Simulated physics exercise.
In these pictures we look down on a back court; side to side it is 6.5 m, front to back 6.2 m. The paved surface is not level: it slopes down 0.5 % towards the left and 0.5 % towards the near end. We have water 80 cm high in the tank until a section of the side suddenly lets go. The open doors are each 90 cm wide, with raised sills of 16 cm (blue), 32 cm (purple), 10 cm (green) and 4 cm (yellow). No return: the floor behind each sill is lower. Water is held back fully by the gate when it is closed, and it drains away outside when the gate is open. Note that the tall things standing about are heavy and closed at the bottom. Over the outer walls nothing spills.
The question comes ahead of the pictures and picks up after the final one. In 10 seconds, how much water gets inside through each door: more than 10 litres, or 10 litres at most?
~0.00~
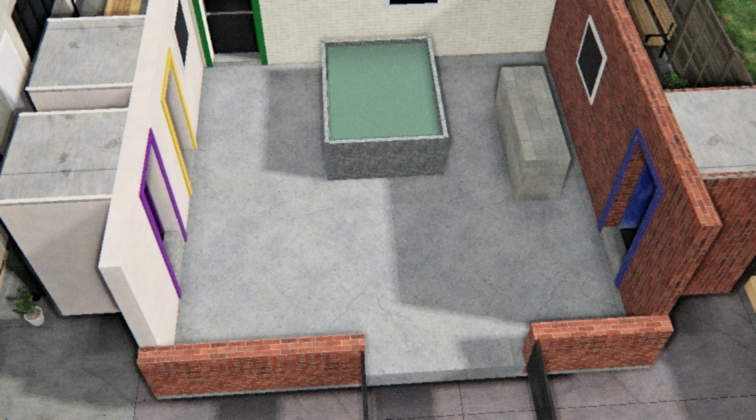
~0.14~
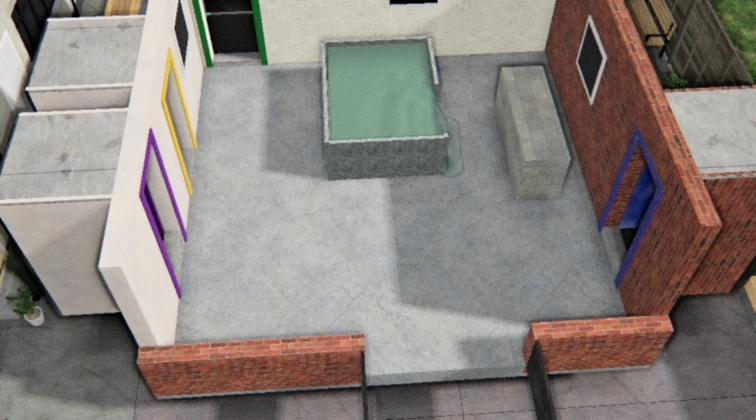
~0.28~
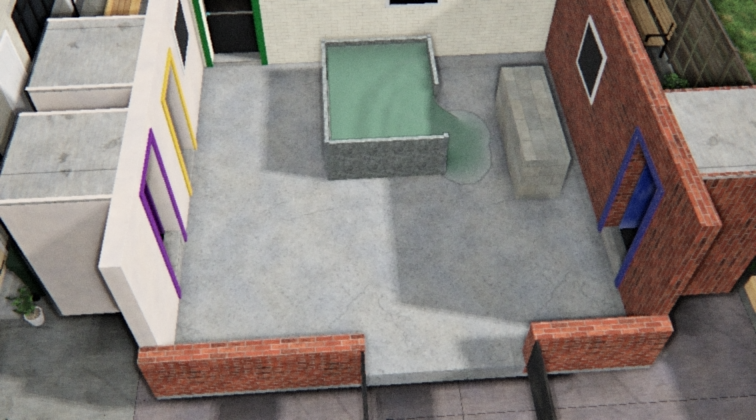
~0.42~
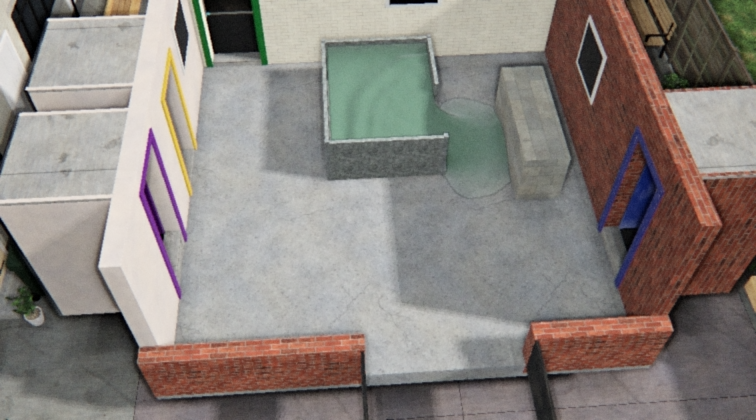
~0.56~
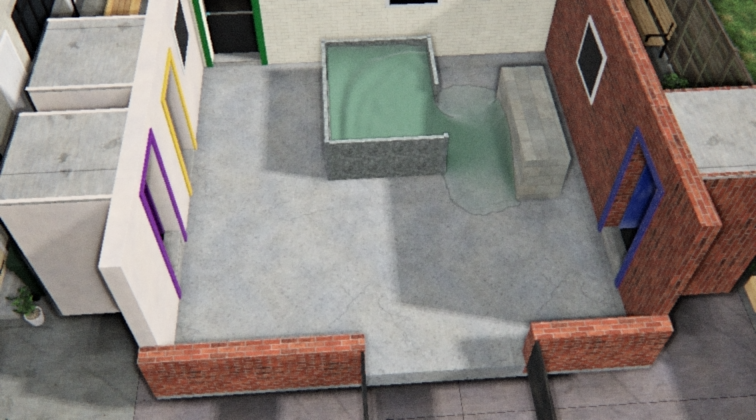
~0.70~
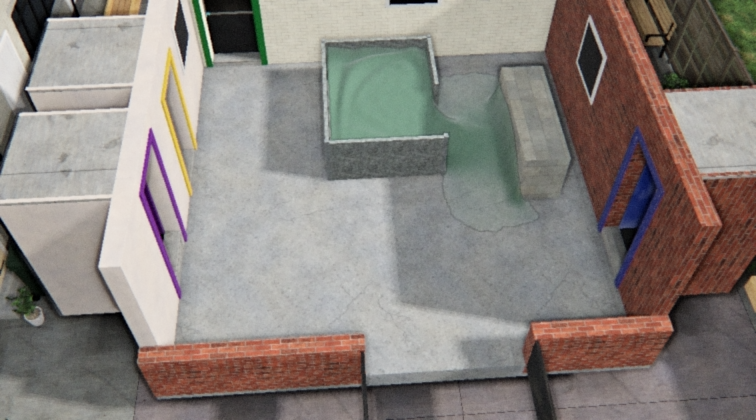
After that time: The blue door, 10 litres at most; the purple door, 10 litres at most; the green door, 10 litres at most; the yellow door, 10 litres at most.
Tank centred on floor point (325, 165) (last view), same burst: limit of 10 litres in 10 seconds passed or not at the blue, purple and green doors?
Compared with that limit, blue overshoots, purple falls short and green falls short.
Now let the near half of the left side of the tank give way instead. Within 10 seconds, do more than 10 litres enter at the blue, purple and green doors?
Then: Blue under, purple not over, green past it.
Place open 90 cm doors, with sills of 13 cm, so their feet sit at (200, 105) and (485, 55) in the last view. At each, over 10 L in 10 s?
Door 1: Limit not reached; door 2: Limit broken.
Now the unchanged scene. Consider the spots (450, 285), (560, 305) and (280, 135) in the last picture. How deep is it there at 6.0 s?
Around 3 cm, 8 cm and 0 cm, in the order given.
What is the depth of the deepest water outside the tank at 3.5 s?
Roughly 31 cm.
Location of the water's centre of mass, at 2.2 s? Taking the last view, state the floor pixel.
At roughly (427, 143).
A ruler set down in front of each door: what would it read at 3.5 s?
You'd get blue at 11 cm, purple at 0 cm, green at 5 cm, and yellow at 0 cm.
After 1.4 s water covers 25 % of the floor and is deepest (60 cm) near (492, 148); blue door not reached, purple door not reached, green door not reached, yellow door not reached.
After 2.2 s water covers 40 % of the floor and is deepest (45 cm) near (492, 148); blue door 5 cm at the sill, 0 L in, purple door not reached, green door not reached, yellow door not reached.
After 3.5 s water covers 55 % of the floor and is deepest (31 cm) near (492, 148); blue door 11 cm at the sill, 0 L in, purple door not reached, green door 5 cm at the sill, 0 L in, yellow door not reached.
After 6.0 s water covers 75 % of the floor and is deepest (20 cm) near (492, 148); blue door 14 cm at the sill, 0 L in, purple door 5 cm at the sill, 0 L in, green door 7 cm at the sill, 2 L in, yellow door 4 cm at the sill, 0 L in.
After 10.0 s water covers 90 % of the floor and is deepest (16 cm) near (172, 371); blue door 6 cm at the sill, 0 L in, purple door 11 cm at the sill, 0 L in, green door 6 cm at the sill, 4 L in, yellow door 4 cm at the sill, 0 L in.
